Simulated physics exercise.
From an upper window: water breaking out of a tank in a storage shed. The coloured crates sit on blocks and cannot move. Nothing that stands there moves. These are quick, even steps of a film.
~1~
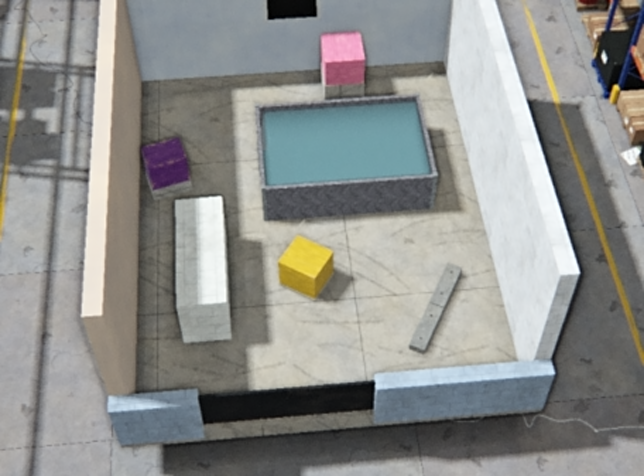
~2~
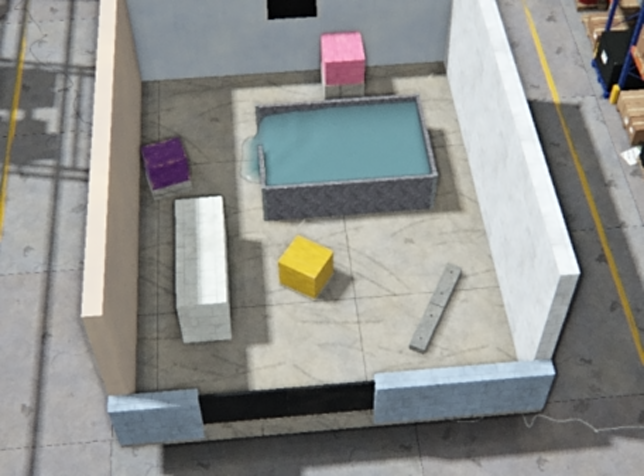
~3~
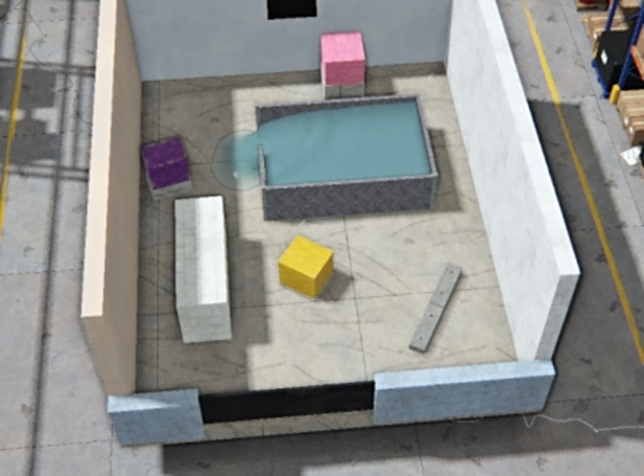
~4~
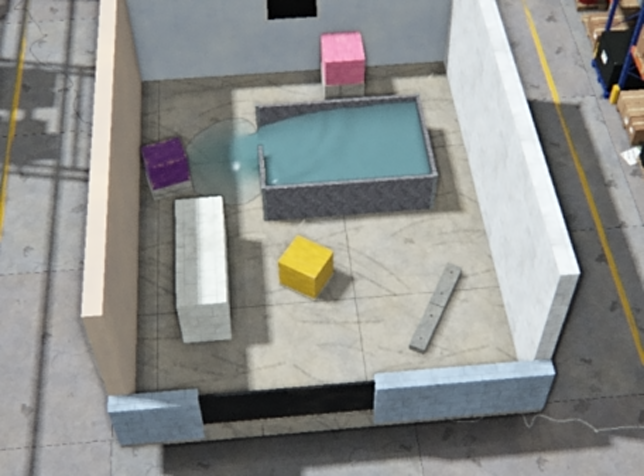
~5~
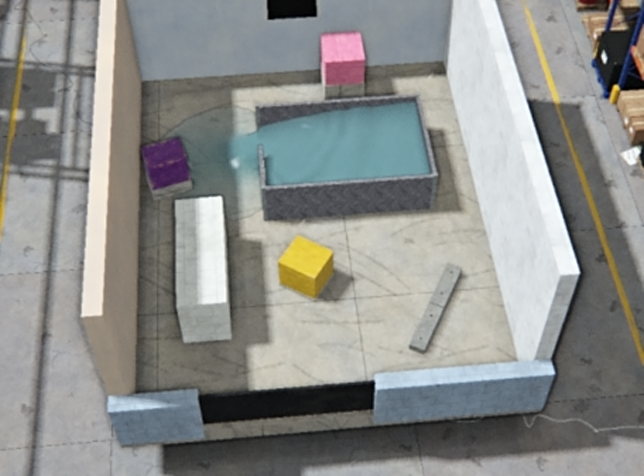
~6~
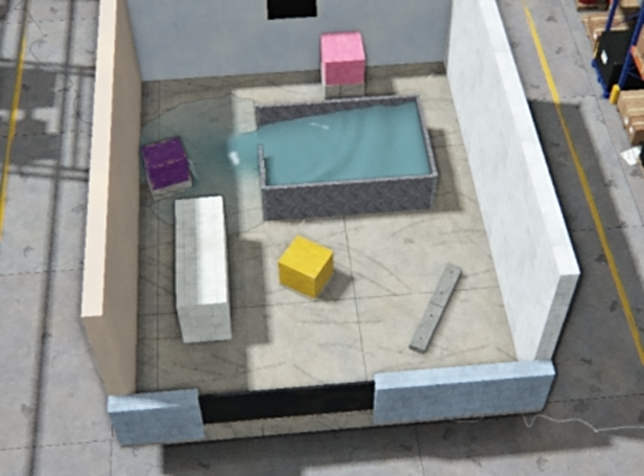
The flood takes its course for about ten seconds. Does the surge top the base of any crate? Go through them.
The purple crate is soaked; the yellow crate is soaked; the pink crate keeps dry.
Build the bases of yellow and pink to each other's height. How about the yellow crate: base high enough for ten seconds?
In short: Yellow crate remains dry.
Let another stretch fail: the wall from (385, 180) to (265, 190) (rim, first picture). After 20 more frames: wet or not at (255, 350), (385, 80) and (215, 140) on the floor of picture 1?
As listed: Awash, not flooded, awash.
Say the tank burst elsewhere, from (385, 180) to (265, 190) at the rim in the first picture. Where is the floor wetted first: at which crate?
That is the yellow crate.
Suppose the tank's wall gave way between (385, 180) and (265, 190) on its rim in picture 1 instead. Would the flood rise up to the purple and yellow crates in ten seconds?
Then: Purple crate is spared, yellow crate takes water.
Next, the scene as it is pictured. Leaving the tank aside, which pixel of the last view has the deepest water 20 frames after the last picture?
Close to (142, 104).
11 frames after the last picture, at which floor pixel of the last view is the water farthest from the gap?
Close to (137, 375).
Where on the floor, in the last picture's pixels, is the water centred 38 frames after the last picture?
Close to (284, 165).
A moment on, water covers 20 % of the floor; the purple crate water round its plinth, the yellow crate not reached, the pink crate not reached.
Next, water covers 30 % of the floor; the purple crate water round its plinth, the yellow crate not reached, the pink crate not reached.
Then, water covers 50 % of the floor; the purple crate water round its plinth, the yellow crate water round its plinth, the pink crate water round its plinth.
Later, water covers 80 % of the floor; the purple crate water round its plinth, the yellow crate water round its plinth, the pink crate water round its plinth.
In the end, water covers 100 % of the floor; the purple crate was topped, the yellow crate was topped, the pink crate stayed above the water.
